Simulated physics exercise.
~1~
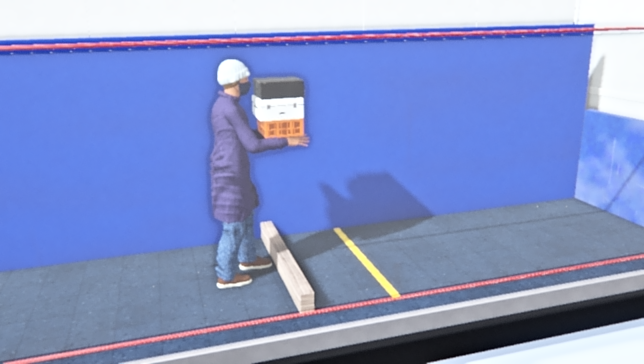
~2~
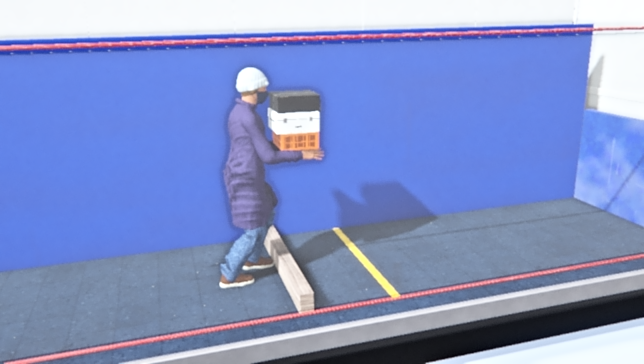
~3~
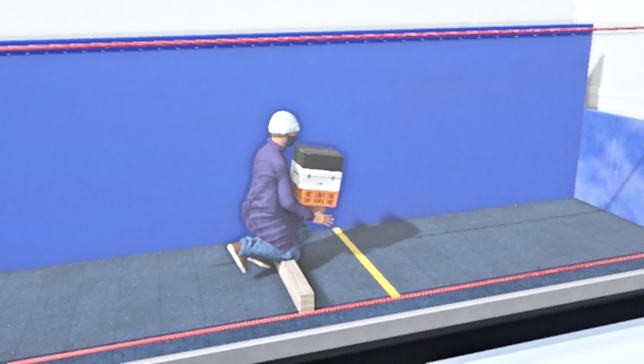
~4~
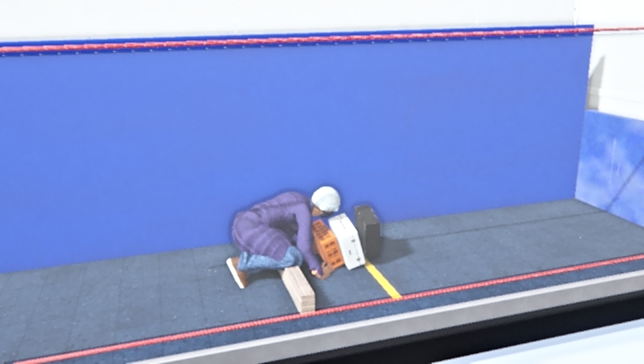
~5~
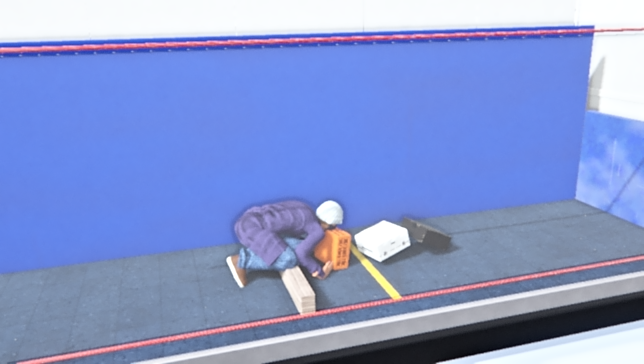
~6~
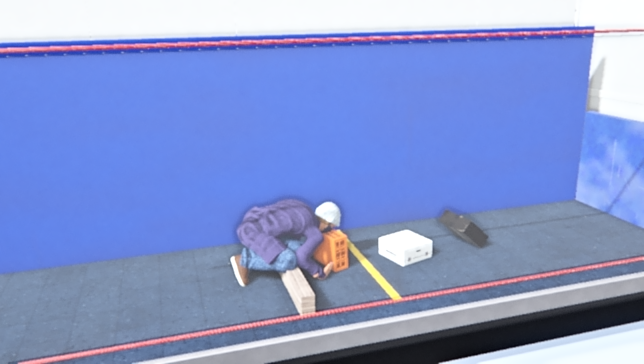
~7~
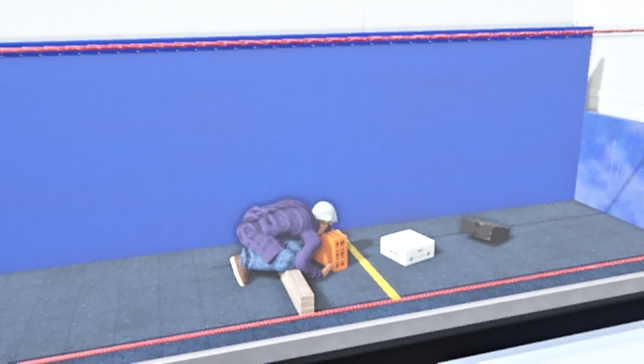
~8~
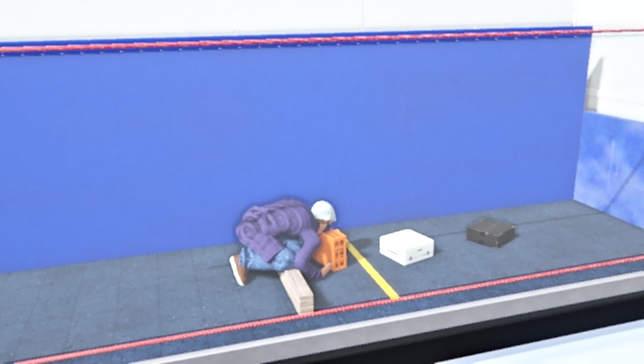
A person in a white helmet and long purple coat walks right along a dark floor before a blue wall, holding a stacked black box, white box and orange crate out in front. At a low wooden beam, the person pitches forward and drops to the knees, the stack tilting ahead. The boxes tip over and separate as the arms reach the floor. The white box tumbles past the yellow line, and the black one rolls farther right. Both settle beyond it, while the orange crate rests on its side short of the line, beside the crouched person's head, also short of it.
